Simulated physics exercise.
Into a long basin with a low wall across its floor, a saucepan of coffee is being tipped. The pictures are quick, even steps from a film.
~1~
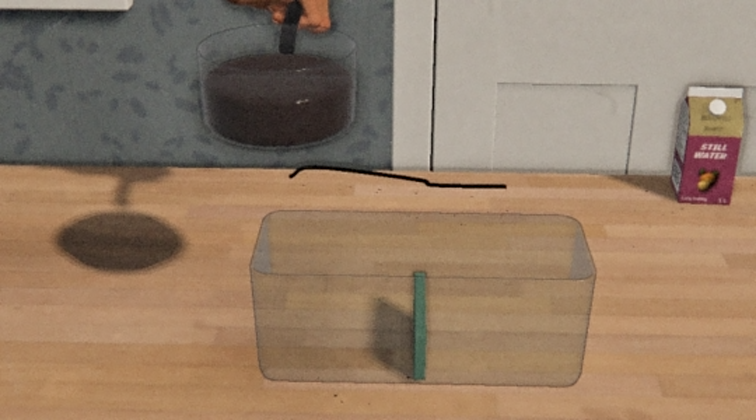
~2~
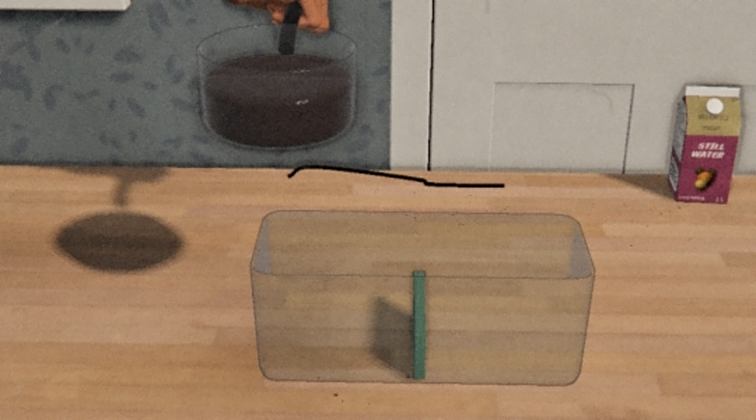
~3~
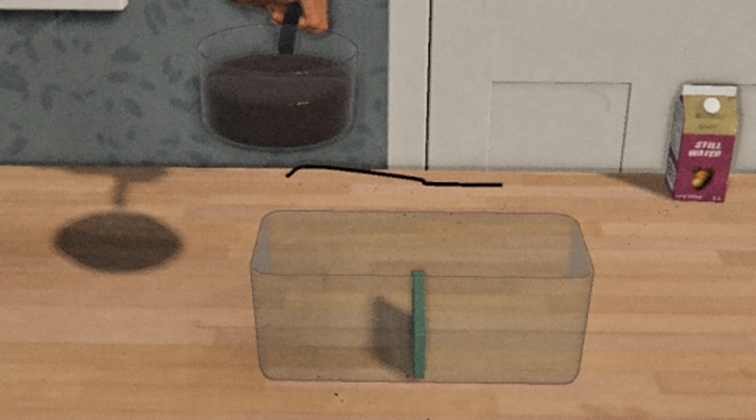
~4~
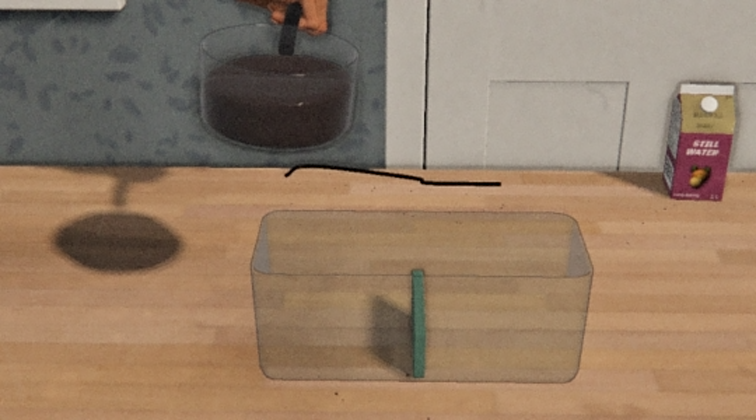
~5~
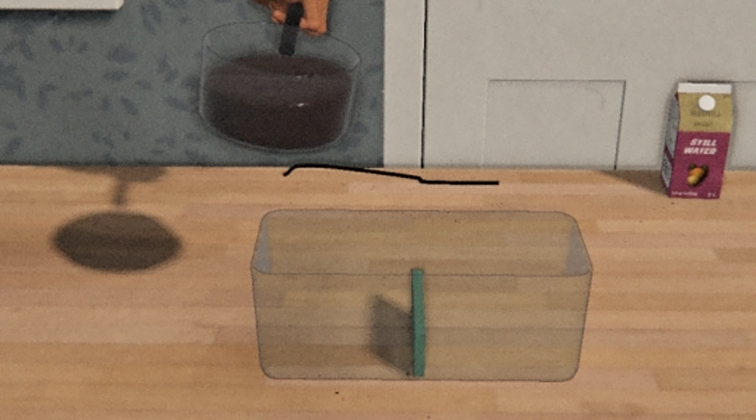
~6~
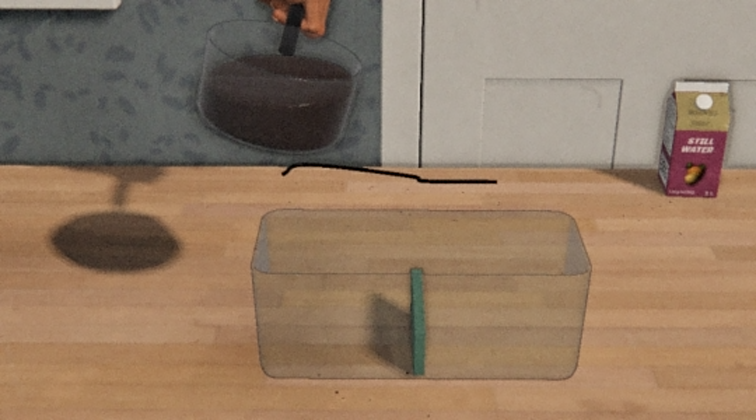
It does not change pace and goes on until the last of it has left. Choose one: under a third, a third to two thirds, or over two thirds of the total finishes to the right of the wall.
A third to two thirds finishes to the right of the wall.
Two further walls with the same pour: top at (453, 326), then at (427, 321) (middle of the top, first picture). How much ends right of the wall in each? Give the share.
Well, it's close to 15 per cent for the first one, then 40 per cent for the other.
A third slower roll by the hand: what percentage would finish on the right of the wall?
Some 50 per cent.
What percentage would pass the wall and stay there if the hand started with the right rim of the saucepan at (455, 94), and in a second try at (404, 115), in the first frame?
In order, roughly 95 percent and 70 percent.
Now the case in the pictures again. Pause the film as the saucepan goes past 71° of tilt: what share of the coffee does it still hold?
65 per cent, approximately.
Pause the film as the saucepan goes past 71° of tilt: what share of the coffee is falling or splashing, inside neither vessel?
Roughly 35 percent.
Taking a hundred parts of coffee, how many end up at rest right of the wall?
I'd put it at around 45 %.
A moment on, the saucepan is tipped part way and 63 per cent is still to pour, 3 is left of the wall and 1 right of it.
Next, the saucepan is tipped right over and 14 per cent is still to pour, 28 is left of the wall and 43 right of it.
Then the saucepan is tipped right over and 1 per cent is still to pour, 51 is left of the wall and 43 right of it.
Later the saucepan is tipped right over and 0 per cent is still to pour, 55 is left of the wall and 44 right of it.
In the end 55 per cent lies left of the wall, 44 right of it and 1 outside.
